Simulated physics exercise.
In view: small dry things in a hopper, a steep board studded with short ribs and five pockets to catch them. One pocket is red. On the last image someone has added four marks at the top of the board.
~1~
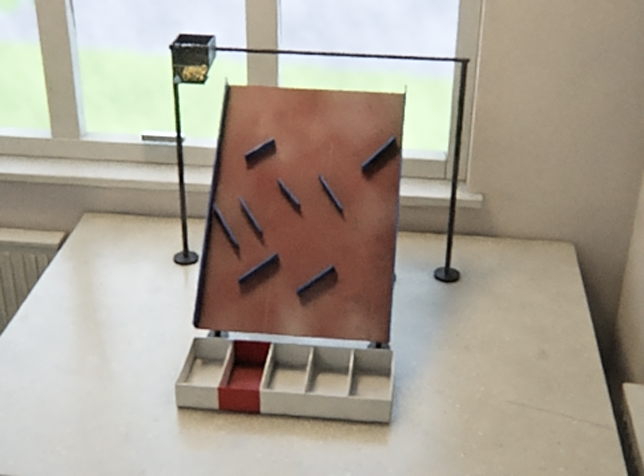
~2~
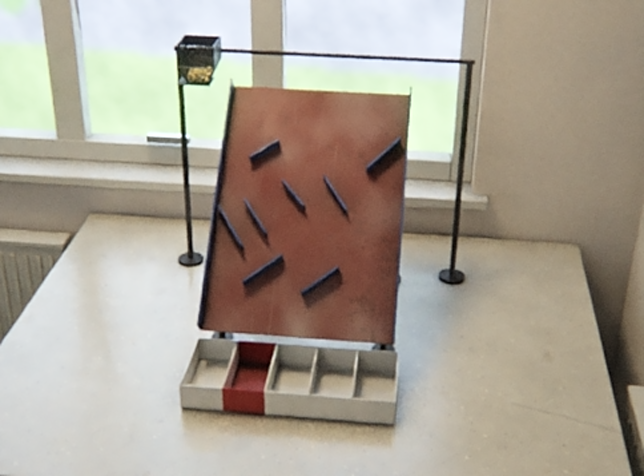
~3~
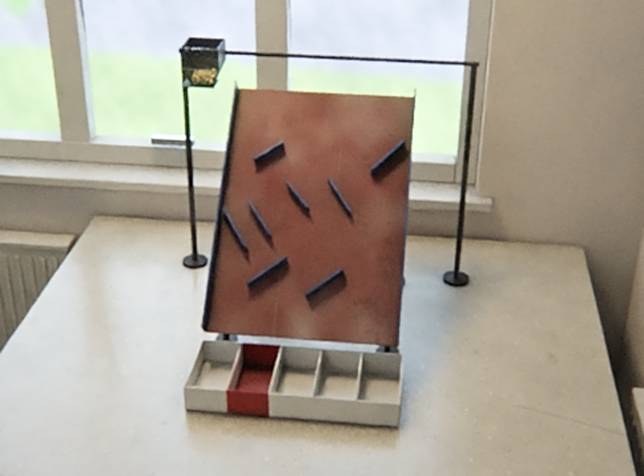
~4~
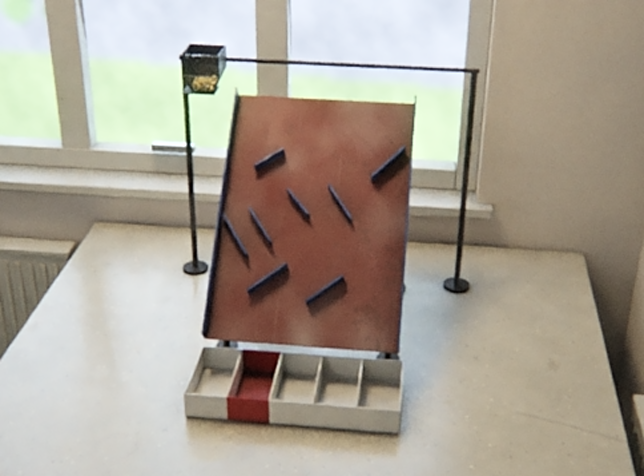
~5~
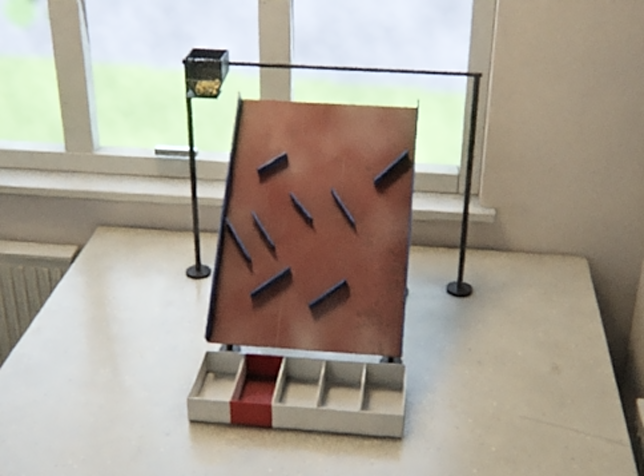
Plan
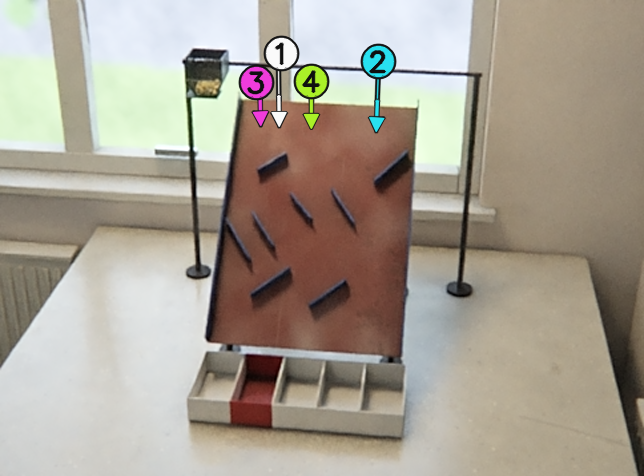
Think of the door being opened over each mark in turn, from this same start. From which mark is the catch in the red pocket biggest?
4 works best here.
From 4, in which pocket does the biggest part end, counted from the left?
The second from the left.
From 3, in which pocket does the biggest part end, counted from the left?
The first from the left.
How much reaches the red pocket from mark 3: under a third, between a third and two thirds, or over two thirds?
Under a third.
On the marked copy, mark 1 meets the board at (279, 121); mark 2 meets the board at (376, 126); mark 3 meets the board at (260, 120); mark 4 meets the board at (311, 123).
For mark 1, a small part in the red pocket, most in other pockets, a small part held on the board.
For mark 2, none in the red pocket, all in other pockets.
For mark 3, none in the red pocket, nearly all in other pockets, a small part held on the board.
For mark 4, about half in the red pocket, about half in other pockets.
